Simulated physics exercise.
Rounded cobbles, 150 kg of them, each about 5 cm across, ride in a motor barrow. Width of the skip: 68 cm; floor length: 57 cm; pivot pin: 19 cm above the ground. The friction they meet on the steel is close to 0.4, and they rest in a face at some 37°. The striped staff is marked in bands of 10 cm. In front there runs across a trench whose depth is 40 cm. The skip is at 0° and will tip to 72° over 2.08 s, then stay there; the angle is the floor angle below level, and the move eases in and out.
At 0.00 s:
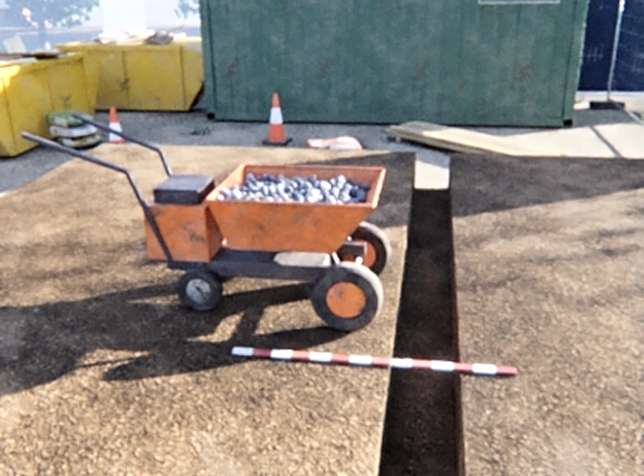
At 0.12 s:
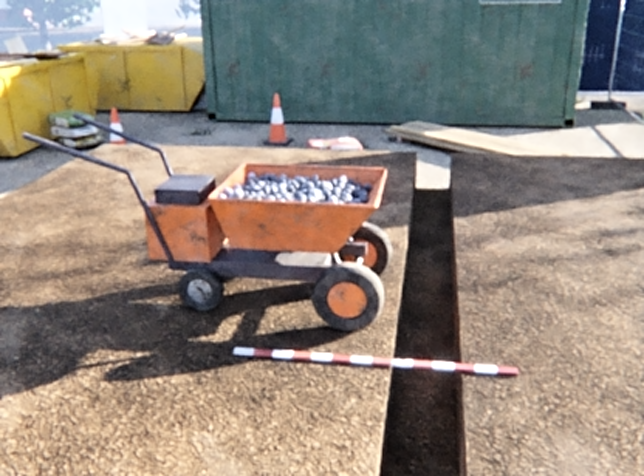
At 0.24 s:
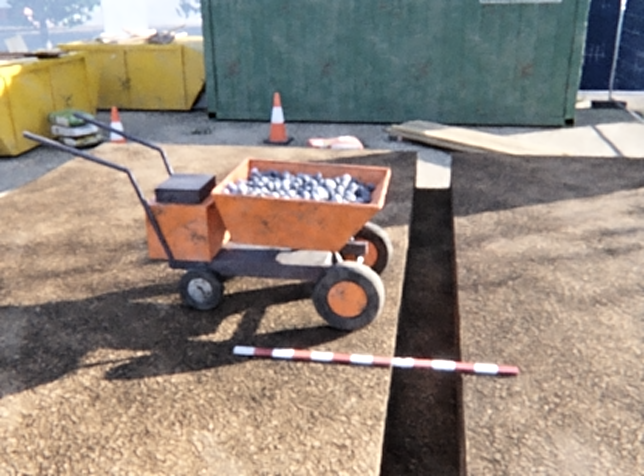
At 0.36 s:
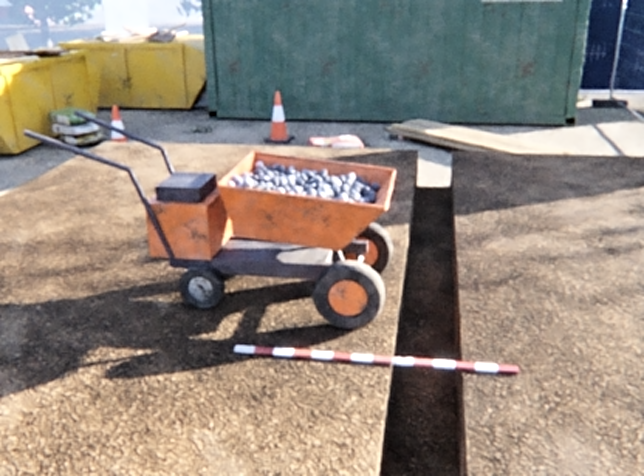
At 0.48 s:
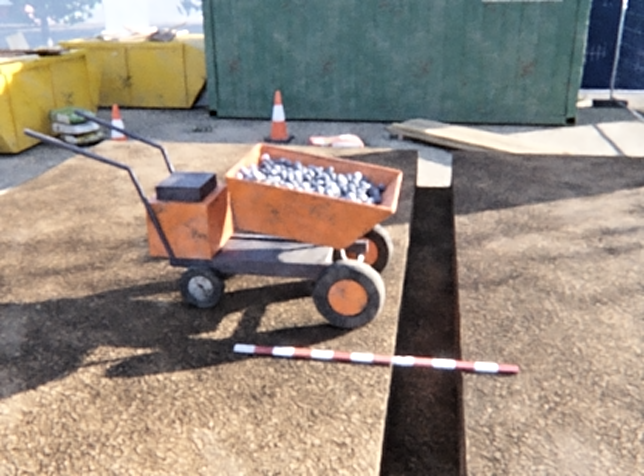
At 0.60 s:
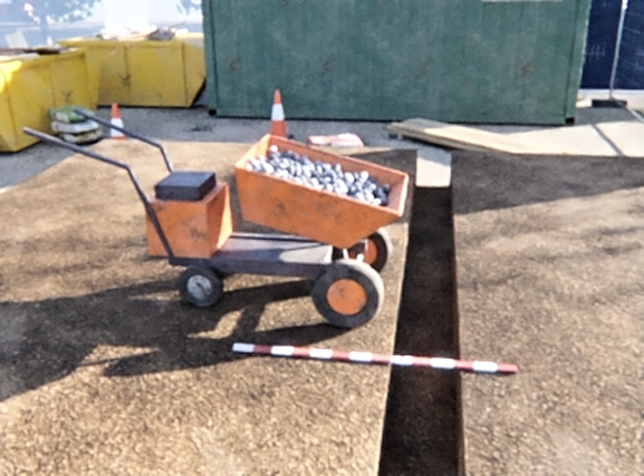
An orange motor barrow full of rounded grey stones stood still beside a narrow trench while its skip slowly tilted, the back end rising and the front lip dipping slightly toward the right.
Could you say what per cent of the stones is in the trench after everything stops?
I would put it at 29 per cent.
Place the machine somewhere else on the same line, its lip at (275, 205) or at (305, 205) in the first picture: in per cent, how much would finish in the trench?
First place roughly 80%, second roughly 100%.
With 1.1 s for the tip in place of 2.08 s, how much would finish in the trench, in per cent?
It would come to roughly 25 per cent.
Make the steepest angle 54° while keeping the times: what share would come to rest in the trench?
Expect roughly 20 per cent.
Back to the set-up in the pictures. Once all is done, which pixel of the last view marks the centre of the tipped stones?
(491, 306).
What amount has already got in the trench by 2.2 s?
Close to 5 per cent at that time.
After 1.6 s the floor is at 61°; 98 % in the skip, 1 % in the trench, 1 % past the trench; the foremost stones are at (472, 269).
After 2.2 s the floor is at 72°; 40 % in the skip, 3 % in the trench, 57 % past the trench; the foremost stones are at (593, 321).
After 2.5 s the floor is at 72°; 17 % in the skip, 10 % in the trench, 74 % past the trench; the foremost stones are past the picture's edge.
After 4.5 s the floor is at 72°; 0 % in the skip, 29 % in the trench, 71 % past the trench; the foremost stones are past the picture's edge.
